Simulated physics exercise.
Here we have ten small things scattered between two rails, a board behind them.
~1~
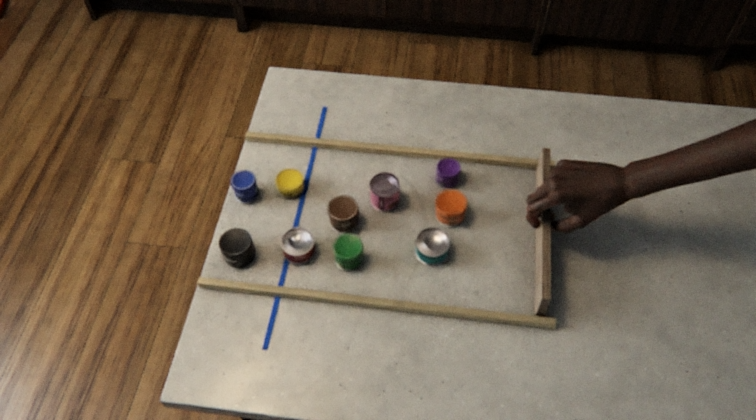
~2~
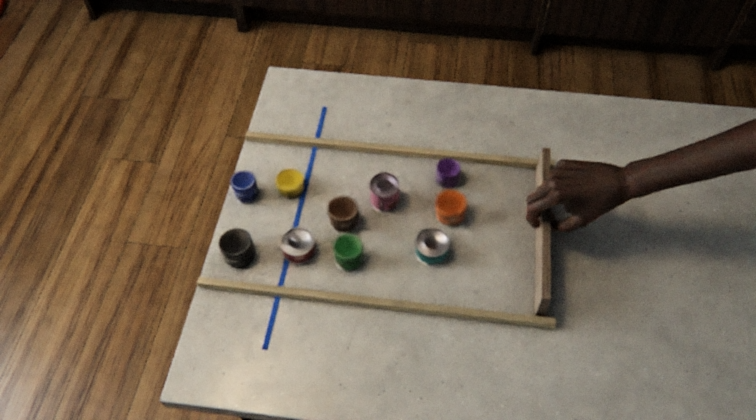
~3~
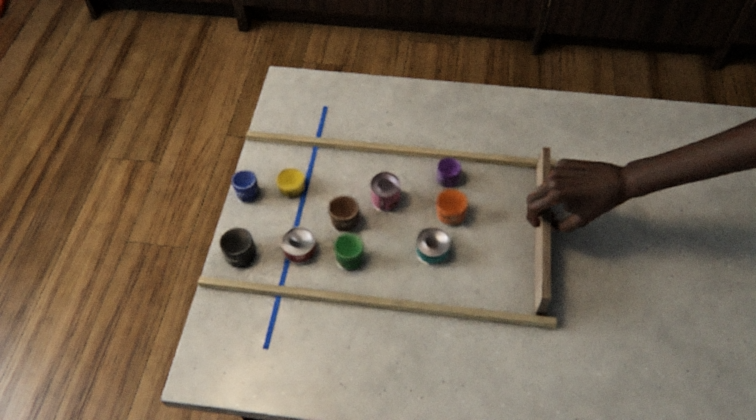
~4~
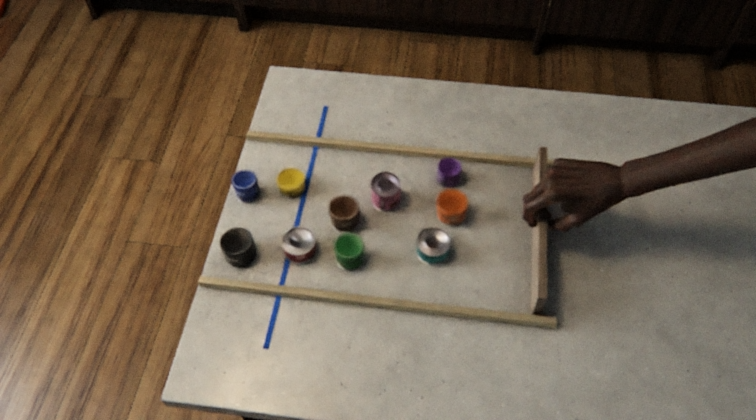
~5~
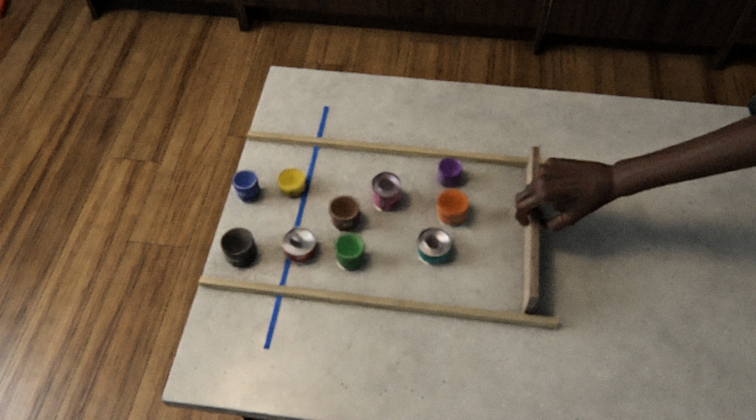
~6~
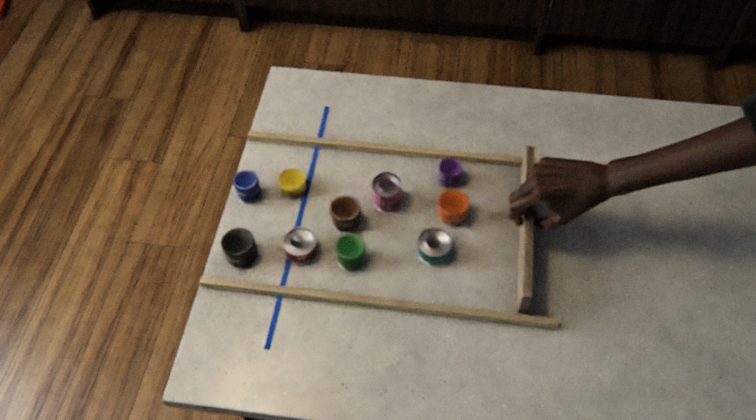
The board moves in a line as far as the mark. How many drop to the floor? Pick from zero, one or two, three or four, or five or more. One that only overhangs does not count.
Outcome: The number that fall off is zero.
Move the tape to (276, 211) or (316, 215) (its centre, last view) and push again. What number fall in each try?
Down on the floor: 2 and 0.
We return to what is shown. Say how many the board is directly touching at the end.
It touches 5.
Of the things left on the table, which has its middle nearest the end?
Foremost is the black tub.
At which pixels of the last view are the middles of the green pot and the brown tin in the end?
The green pot stops around (273, 254); the brown tin around (262, 206).
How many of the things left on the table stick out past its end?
The number is 1.
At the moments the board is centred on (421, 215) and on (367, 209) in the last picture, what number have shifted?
The counts are 4 and 6.
Soon after, none off yet; blue pot at rest near (247, 187); black tub at rest near (240, 248); yellow tin at rest near (293, 184).
In the end, the number that fall off is zero.
